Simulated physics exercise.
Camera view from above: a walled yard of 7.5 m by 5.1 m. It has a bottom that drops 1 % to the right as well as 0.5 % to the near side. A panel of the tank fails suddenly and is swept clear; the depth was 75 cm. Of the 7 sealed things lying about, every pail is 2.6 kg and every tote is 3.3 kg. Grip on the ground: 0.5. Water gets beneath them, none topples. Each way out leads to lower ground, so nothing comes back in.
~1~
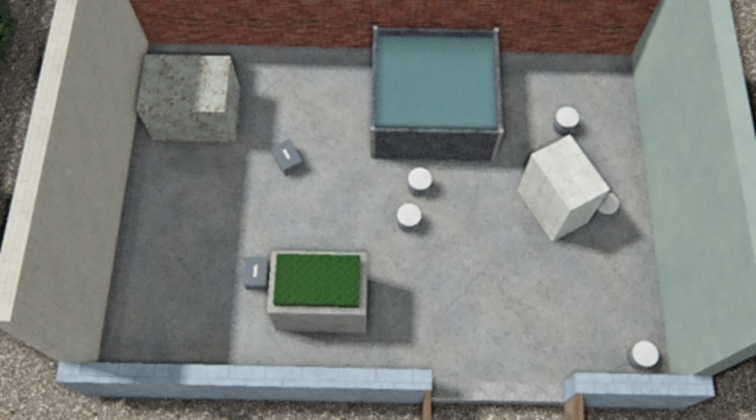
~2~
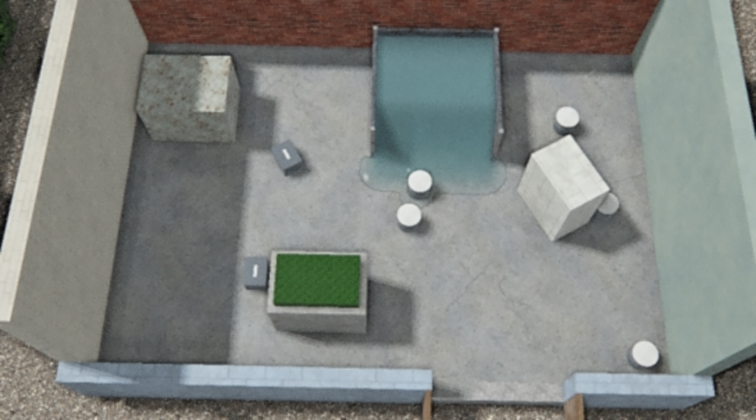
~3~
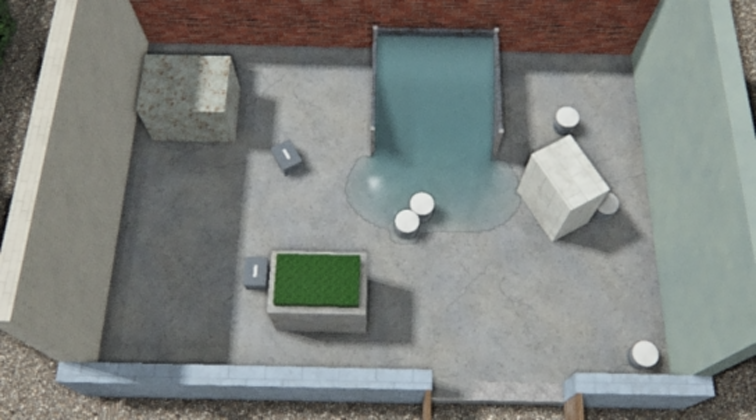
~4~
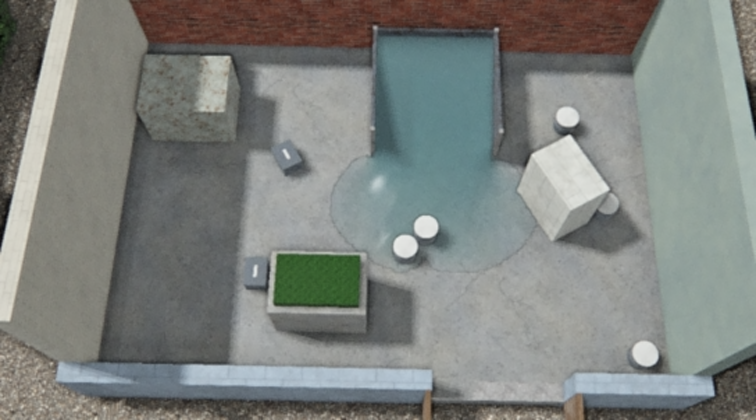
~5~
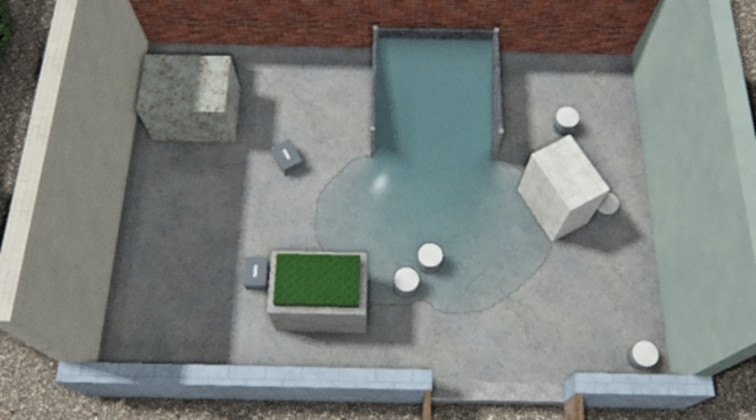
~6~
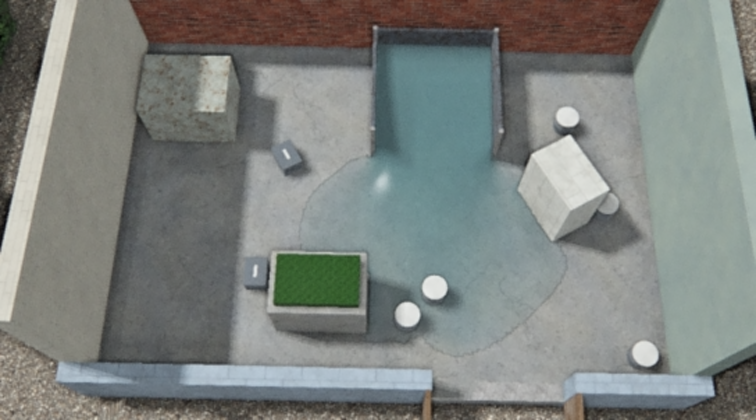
Water burst from the open front of a tank by the brick wall and spread across the walled yard, then pushed two white pails toward the near side, past the grass-topped block.
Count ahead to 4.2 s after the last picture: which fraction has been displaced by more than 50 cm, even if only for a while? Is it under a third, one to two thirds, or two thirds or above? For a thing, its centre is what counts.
My guess is the top band, two thirds and up.
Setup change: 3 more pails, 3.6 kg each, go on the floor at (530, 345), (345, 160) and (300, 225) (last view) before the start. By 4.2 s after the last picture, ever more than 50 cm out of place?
Going through them in turn, I'd say beyond, not that far and beyond.
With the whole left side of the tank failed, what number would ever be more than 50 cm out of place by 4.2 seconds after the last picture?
Result: 2 of them.
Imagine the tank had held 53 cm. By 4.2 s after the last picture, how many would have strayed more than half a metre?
It would come to 4 of them.
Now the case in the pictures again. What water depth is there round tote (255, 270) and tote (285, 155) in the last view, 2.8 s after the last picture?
First about 17 cm, second about 1 cm.
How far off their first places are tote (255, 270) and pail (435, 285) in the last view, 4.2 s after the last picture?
In turn: 140 cm, gone out.
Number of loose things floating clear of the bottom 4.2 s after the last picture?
Count: 3.
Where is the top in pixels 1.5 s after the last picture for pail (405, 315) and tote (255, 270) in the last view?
First one near (435, 360), second near (132, 302).
Then, 0.4 s after the last picture 2 of 7 are over 50 cm from their spots; 2 afloat.
Then, 1.5 s after the last picture 3 of 7 are over 50 cm from their spots; 2 afloat.
Then, 2.8 s after the last picture 4 of 7 are over 50 cm from their spots; 2 afloat.
Then, 4.2 s after the last picture 5 of 7 are over 50 cm from their spots, and 5 have been at some point; 3 afloat.
